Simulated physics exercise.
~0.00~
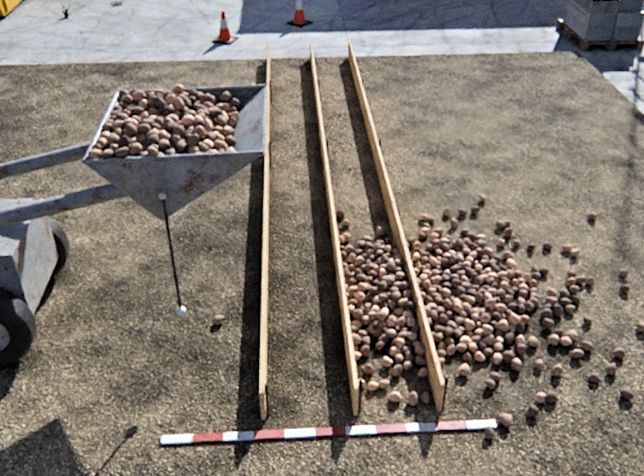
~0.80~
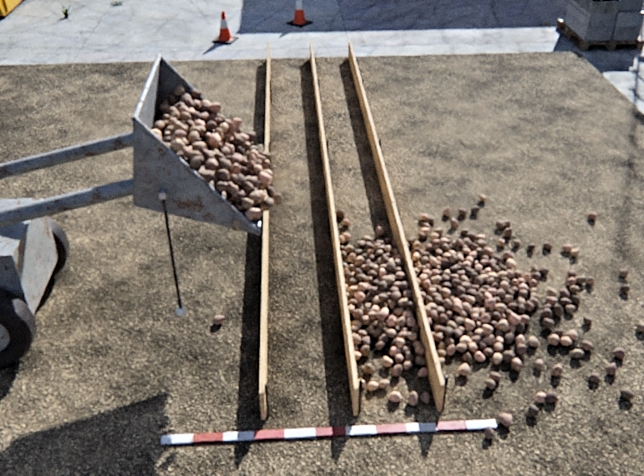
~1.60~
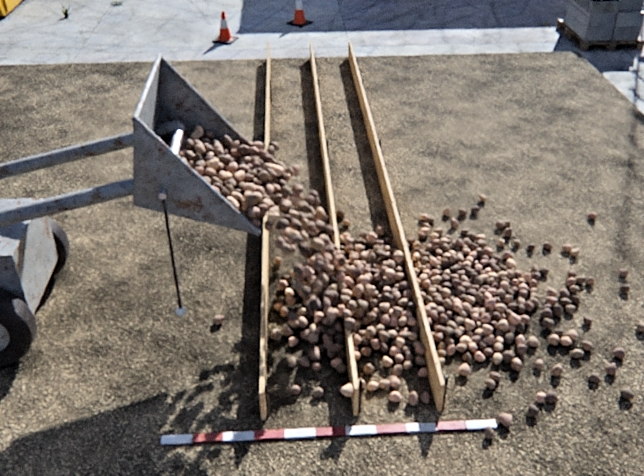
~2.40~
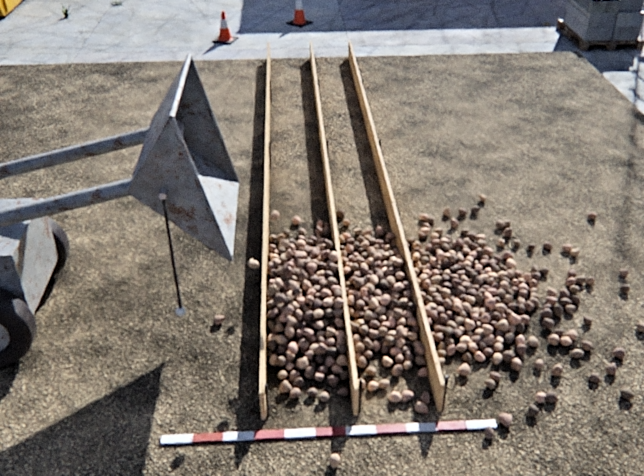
A metal bucket tips in two stages, spilling its stones mostly between the nearest planks.
